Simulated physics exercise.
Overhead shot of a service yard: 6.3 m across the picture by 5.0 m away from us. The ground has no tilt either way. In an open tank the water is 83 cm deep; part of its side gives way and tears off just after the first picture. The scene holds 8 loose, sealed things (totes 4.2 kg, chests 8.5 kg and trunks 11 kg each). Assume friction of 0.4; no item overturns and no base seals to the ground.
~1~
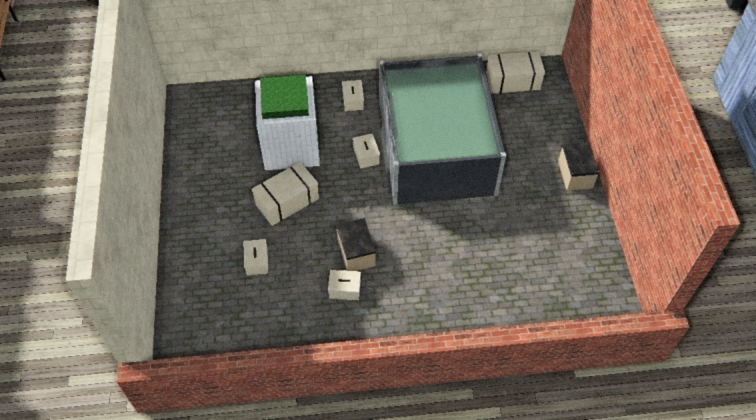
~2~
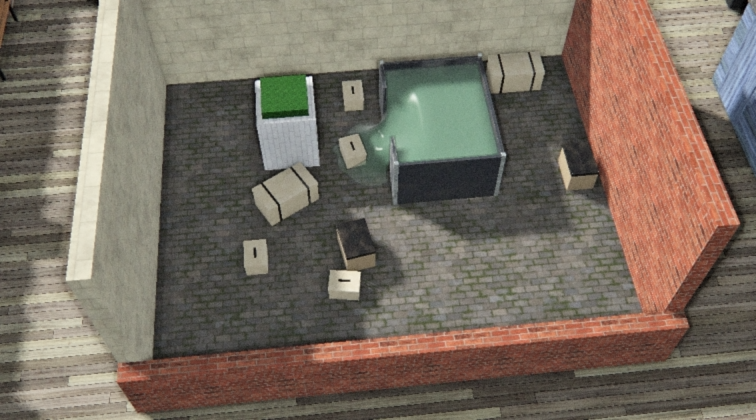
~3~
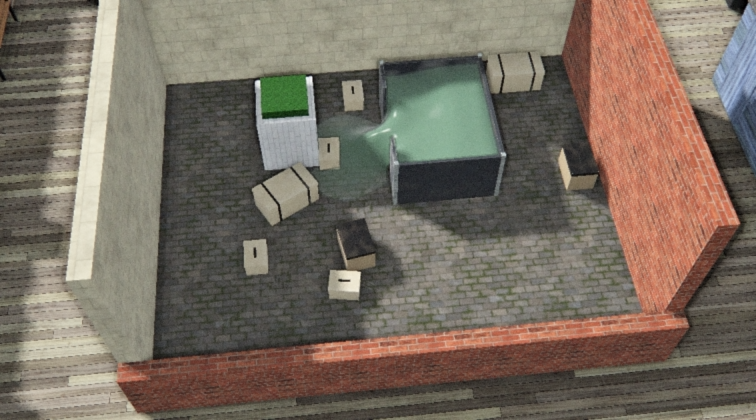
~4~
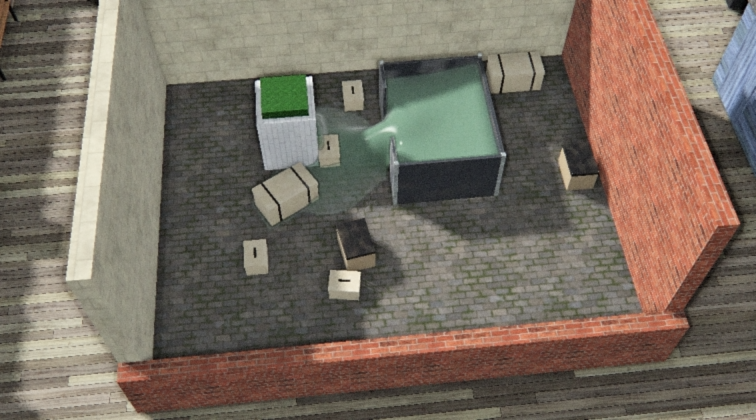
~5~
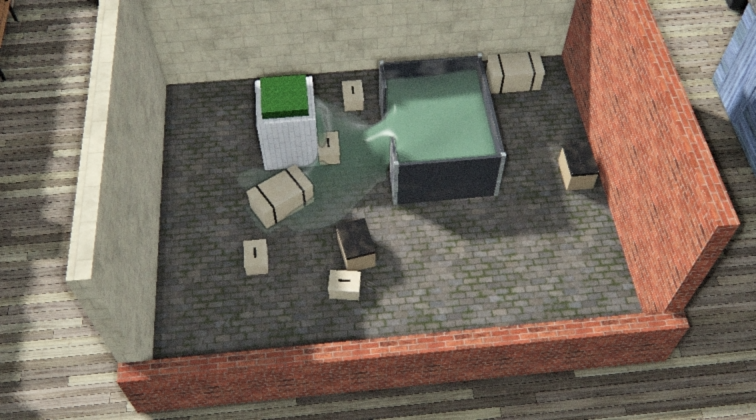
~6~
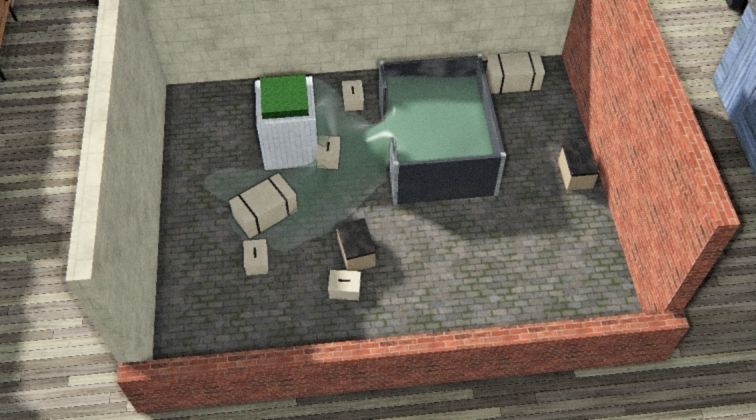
Water burst through the left side of an open tank in a walled yard, pushing a small pale box left to the white block, then spread farther and shoved a larger strapped box down and left.
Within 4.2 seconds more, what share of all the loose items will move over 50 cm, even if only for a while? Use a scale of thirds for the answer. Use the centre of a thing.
On that scale: Two thirds or more.
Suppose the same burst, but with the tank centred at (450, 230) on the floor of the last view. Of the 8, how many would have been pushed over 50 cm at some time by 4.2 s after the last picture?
So the tally would be 5.
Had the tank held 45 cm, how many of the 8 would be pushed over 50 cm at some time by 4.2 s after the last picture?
It would come to 4 of them.
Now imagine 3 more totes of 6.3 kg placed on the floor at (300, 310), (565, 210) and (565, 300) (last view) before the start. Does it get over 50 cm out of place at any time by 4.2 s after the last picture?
Note, in sequence: Over threshold; under threshold; under threshold.
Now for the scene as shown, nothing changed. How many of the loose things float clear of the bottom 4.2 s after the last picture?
At that time, 5.
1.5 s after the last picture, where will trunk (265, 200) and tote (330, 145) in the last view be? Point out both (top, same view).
Somewhere around (187, 298) and (233, 325).
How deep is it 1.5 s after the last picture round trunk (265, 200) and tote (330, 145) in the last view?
I'd estimate 9 cm for the first and 5 cm for the second.
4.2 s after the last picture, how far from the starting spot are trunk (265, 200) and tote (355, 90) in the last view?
Going in order, that's 150 cm for one and 300 cm for the other.
Then, 0.4 s after the last picture 2 of 8 are over 50 cm from their spots; 1 afloat.
Then, 1.5 s after the last picture 4 of 8 are over 50 cm from their spots; 3 afloat.
Then, 2.8 s after the last picture 5 of 8 are over 50 cm from their spots; 4 afloat.
Then, 4.2 s after the last picture 6 of 8 are over 50 cm from their spots, and 6 have been at some point; 5 afloat.
